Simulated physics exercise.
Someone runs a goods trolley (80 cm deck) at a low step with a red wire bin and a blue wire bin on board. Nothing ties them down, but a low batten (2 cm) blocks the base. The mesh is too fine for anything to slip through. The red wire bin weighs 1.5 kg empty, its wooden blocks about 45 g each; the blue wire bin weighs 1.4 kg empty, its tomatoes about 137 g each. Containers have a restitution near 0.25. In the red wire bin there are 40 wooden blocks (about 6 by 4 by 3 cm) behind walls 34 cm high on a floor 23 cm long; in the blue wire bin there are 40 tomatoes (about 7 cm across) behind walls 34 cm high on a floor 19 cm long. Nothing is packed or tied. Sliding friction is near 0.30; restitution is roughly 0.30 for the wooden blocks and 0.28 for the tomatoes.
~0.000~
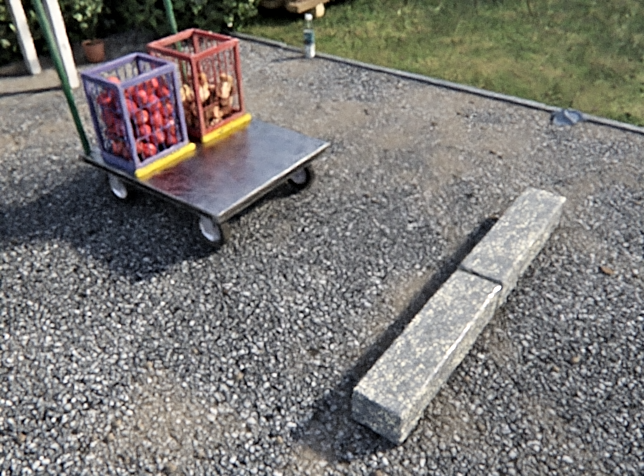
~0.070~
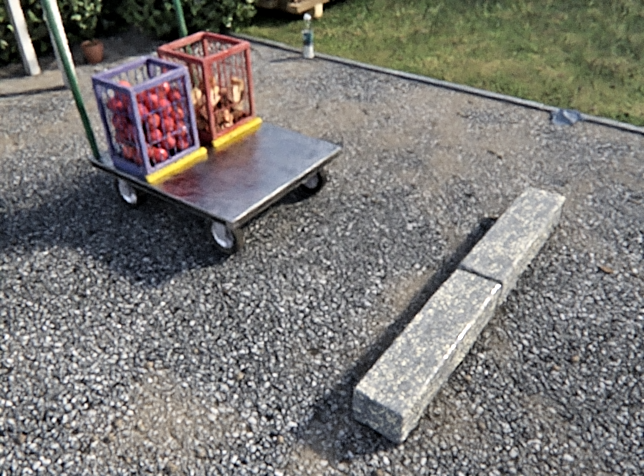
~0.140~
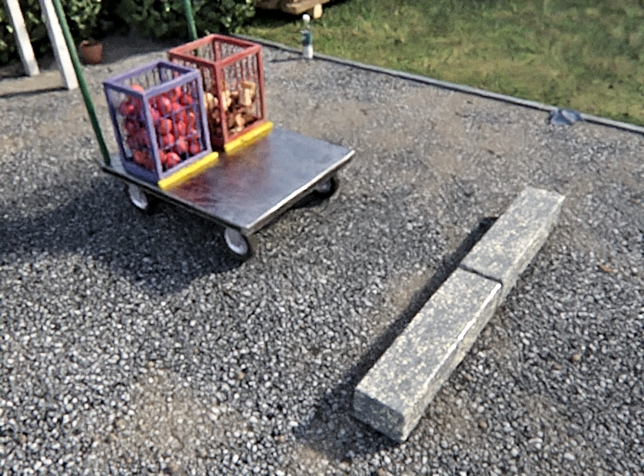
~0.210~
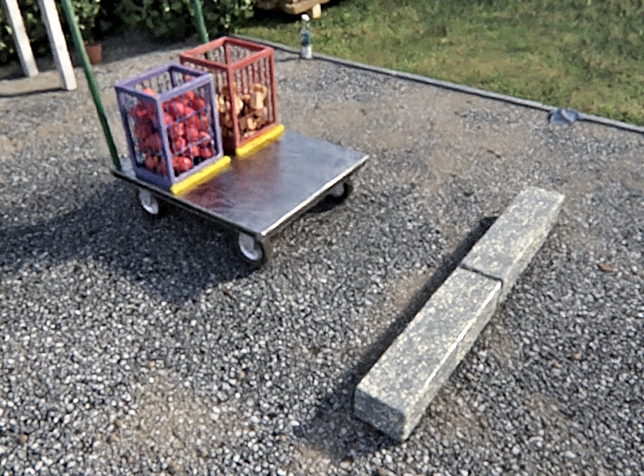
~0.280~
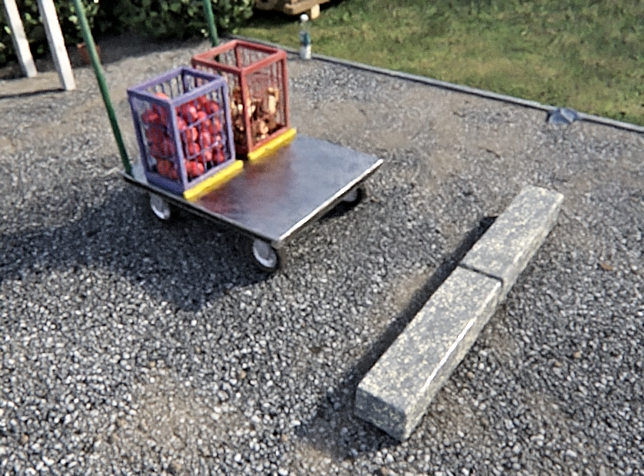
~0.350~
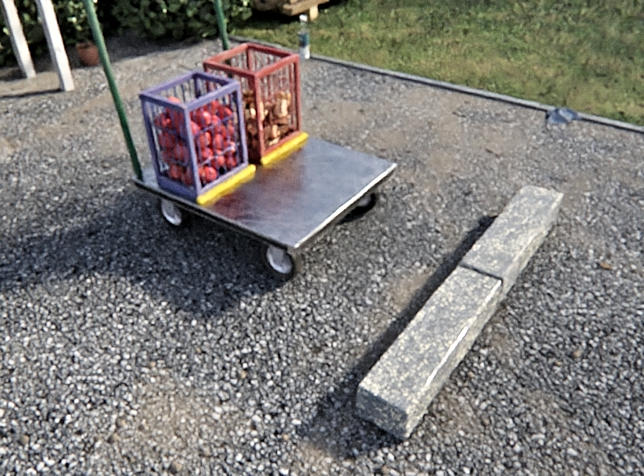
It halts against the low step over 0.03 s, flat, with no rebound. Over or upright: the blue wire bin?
In the end the blue wire bin remains standing.
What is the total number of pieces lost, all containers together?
Some 0 pieces.
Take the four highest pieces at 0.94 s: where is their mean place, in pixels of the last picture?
Near (307, 142).
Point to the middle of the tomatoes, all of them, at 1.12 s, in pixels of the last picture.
At about (294, 174).
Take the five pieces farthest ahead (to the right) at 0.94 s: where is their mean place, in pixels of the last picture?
Near (321, 163).
After 0.82 s, it starts to lose speed.
After 0.94 s, the red wire bin is upright with 0 of 40 out and the blue wire bin leans 10° with 0 of 40 out.
After 1.12 s, the red wire bin is upright with 0 of 40 out and the blue wire bin is upright with 0 of 40 out.
Final count (at 1.35 s), the red wire bin is upright with 0 of 40 out and the blue wire bin is upright with 0 of 40 out. Greatest lean of the blue wire bin, 10°.
